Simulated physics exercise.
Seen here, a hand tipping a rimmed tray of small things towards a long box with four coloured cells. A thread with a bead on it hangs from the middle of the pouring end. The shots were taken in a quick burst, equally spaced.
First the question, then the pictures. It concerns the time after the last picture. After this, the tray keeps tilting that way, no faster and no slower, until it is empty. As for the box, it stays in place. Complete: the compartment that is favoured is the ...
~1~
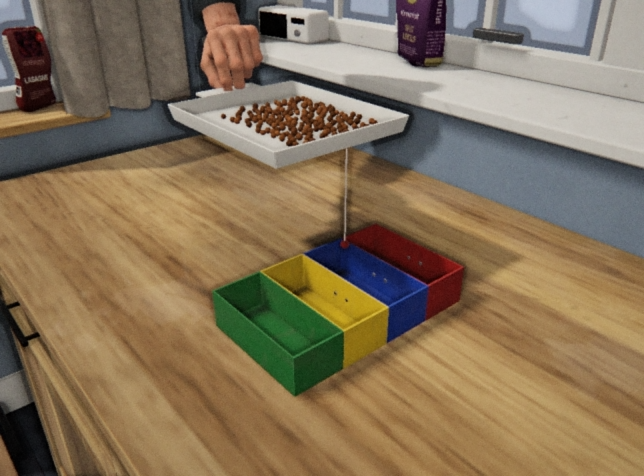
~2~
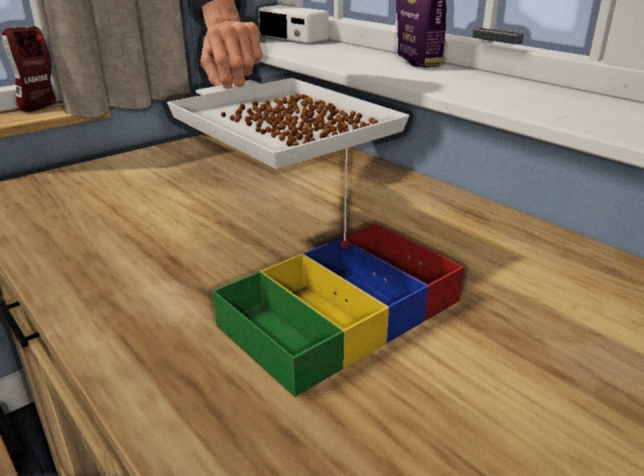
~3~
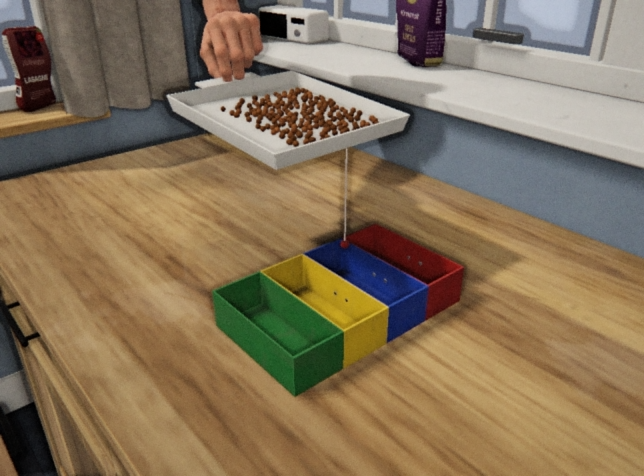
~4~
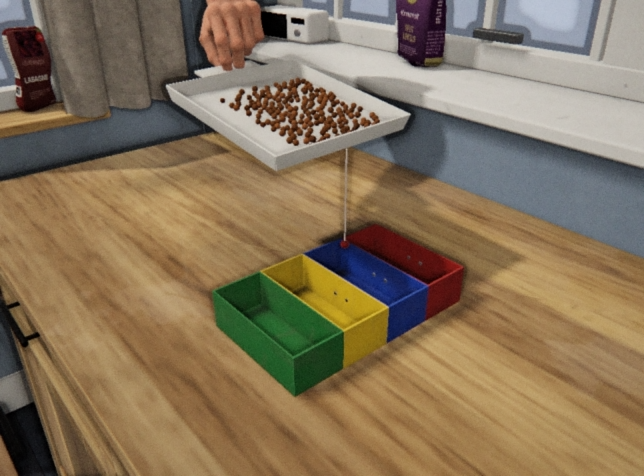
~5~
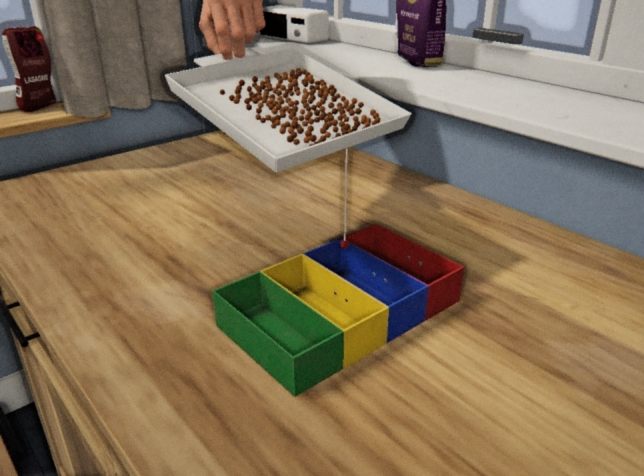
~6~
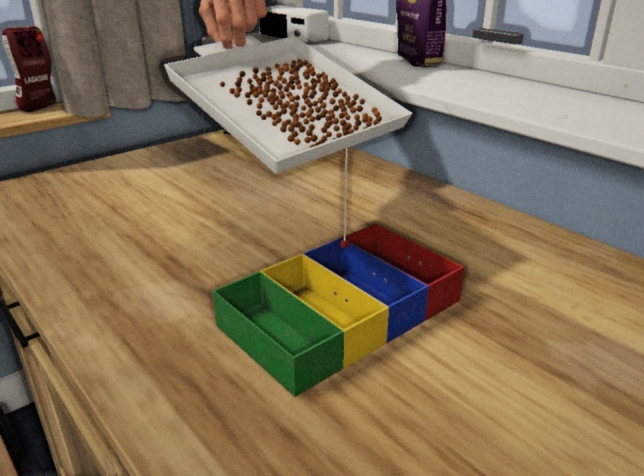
... Yellow one.
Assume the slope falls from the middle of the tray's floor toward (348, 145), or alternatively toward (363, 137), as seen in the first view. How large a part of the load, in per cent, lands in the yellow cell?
Lab note: Try 1 = 20 %, try 2 = 0 %.
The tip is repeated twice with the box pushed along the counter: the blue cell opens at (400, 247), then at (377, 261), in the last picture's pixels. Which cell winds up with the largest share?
One: The green one. Two: Green.
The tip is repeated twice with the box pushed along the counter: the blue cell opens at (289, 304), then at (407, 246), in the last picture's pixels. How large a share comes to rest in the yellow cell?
The first try yields 0% and the second yields 20%.
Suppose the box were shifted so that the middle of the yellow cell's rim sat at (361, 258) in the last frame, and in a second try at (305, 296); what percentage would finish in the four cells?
The first yields 60 per cent and the second 100 per cent.
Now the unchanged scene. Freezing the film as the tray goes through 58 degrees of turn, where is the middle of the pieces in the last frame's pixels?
Somewhere about (331, 128).
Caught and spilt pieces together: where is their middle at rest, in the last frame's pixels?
Centre at rest, last view: Approx. (334, 326).
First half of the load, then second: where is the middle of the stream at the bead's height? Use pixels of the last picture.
Around (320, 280) first; around (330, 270) second.
Soon after the last picture, tray tipped steeply; nearly all on the tray; a stray few falling or outside the box.
A little later, tray tipped right over; most on the tray; a stray few in the green cell; a stray few in the blue cell; about a quarter falling or outside the box.
Later still, tray tipped past a quarter turn; about half in the yellow cell; about a quarter in the blue cell; about a quarter in the green cell; a small part in the red cell; a stray few falling or outside the box.
At rest, tray tipped past a quarter turn; about half in the yellow cell; about a quarter in the blue cell; about a quarter in the green cell; a small part in the red cell; a stray few outside the box.
